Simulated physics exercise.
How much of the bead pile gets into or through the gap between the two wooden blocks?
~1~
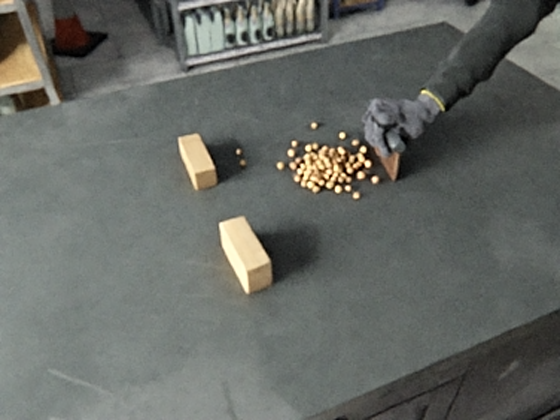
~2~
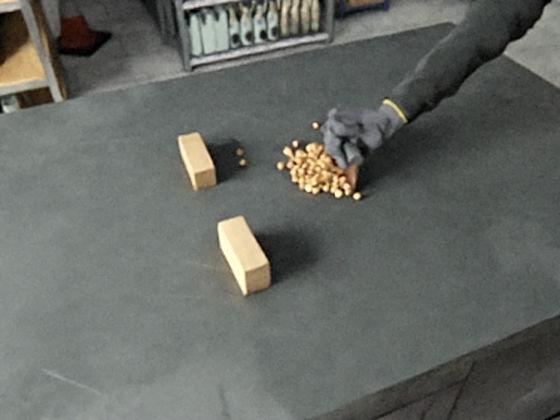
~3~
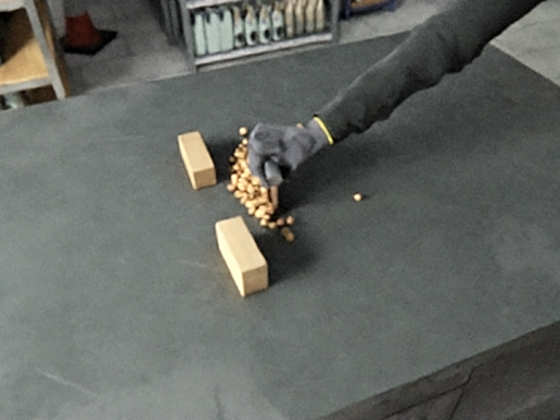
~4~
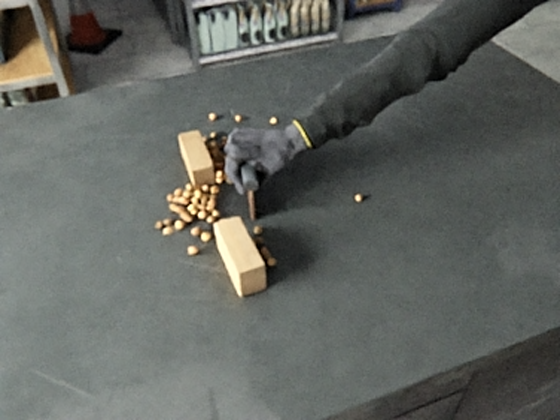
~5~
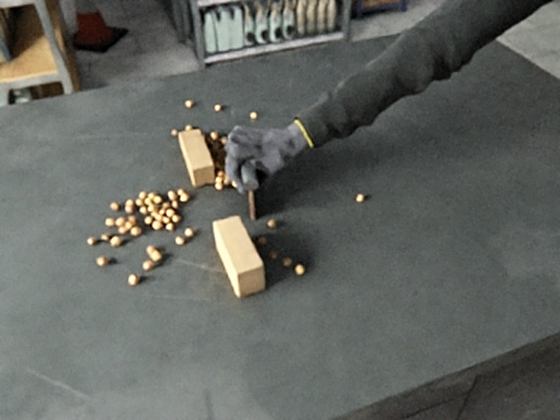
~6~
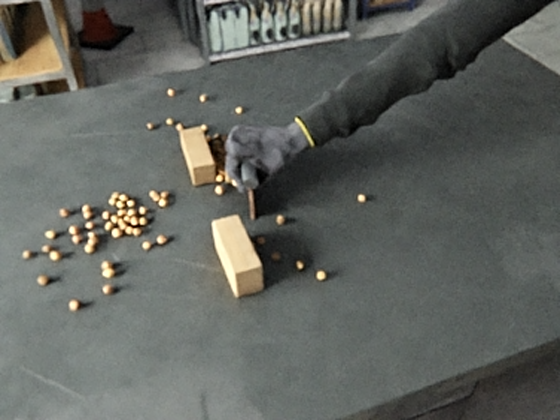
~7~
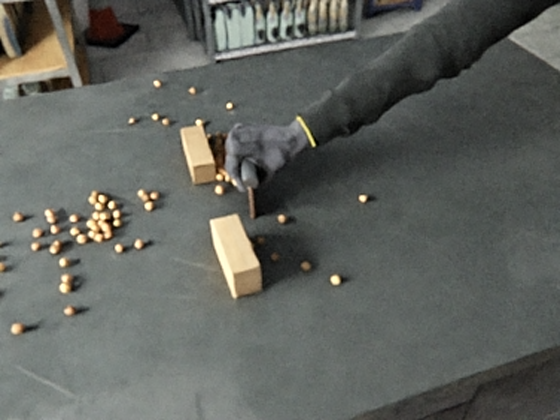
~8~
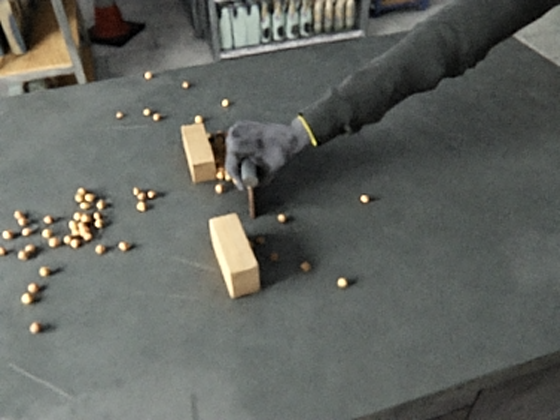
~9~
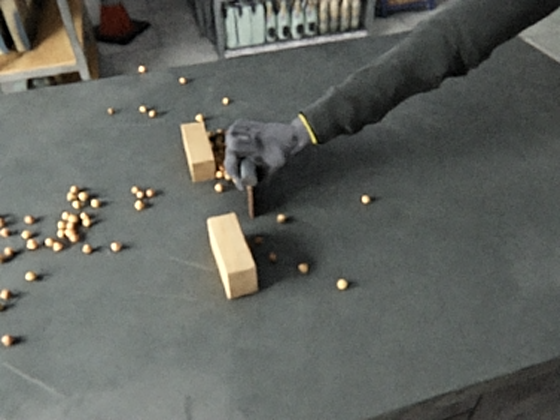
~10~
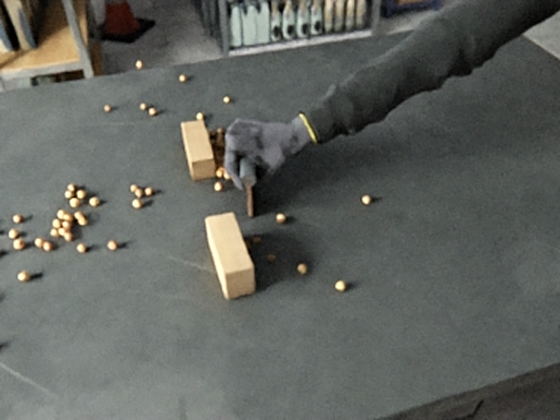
A large share of the beads goes into or through the gap, with many ending up scattered across the left part of the table.
